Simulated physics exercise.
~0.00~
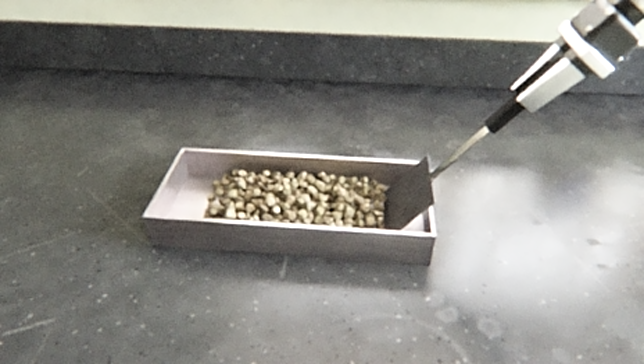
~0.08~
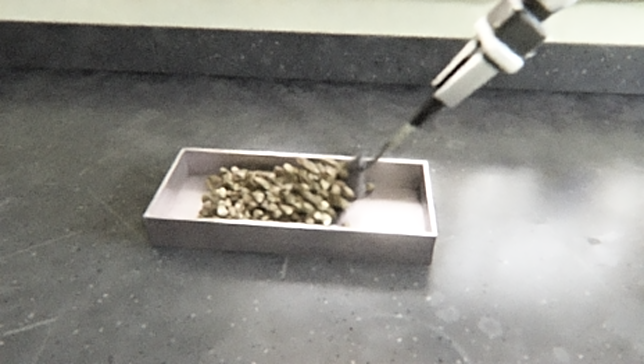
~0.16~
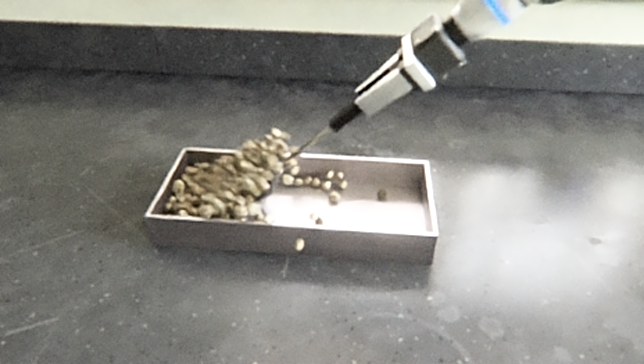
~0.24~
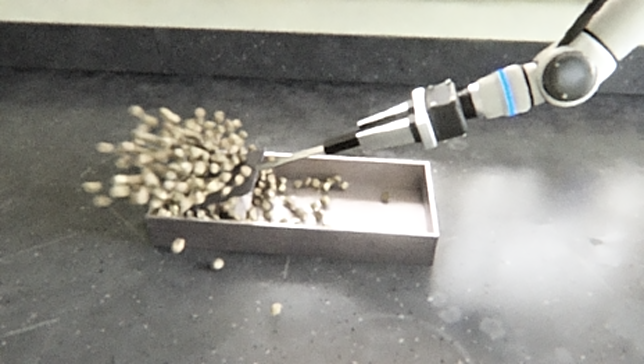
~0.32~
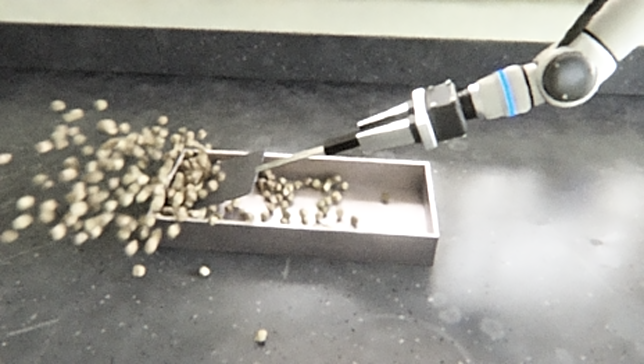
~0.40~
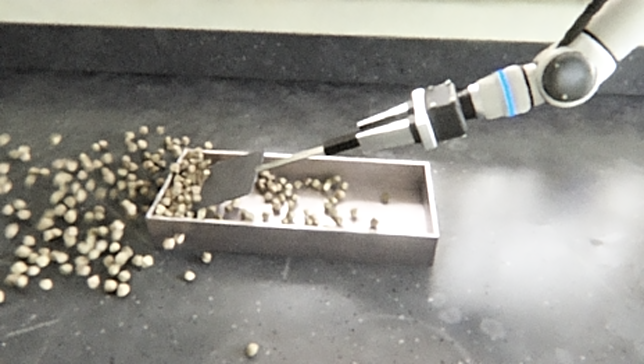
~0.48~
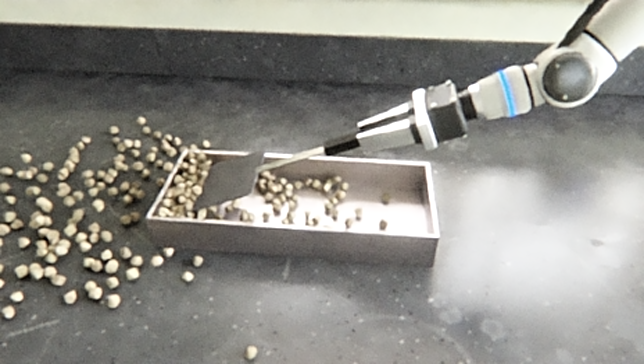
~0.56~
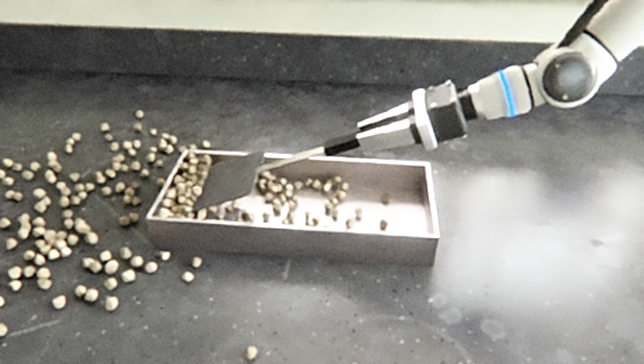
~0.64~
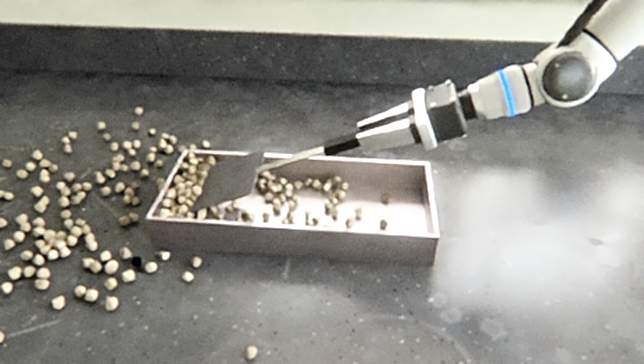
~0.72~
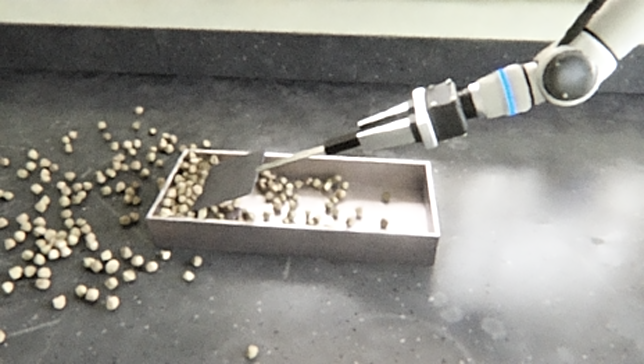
On a dark speckled table top, a robot arm sweeps a turner leftward through a shallow tray of small pebbles, flinging many over the left end. The arm stops with the blade in the tray, and pebbles lie scattered across the table while others remain inside.
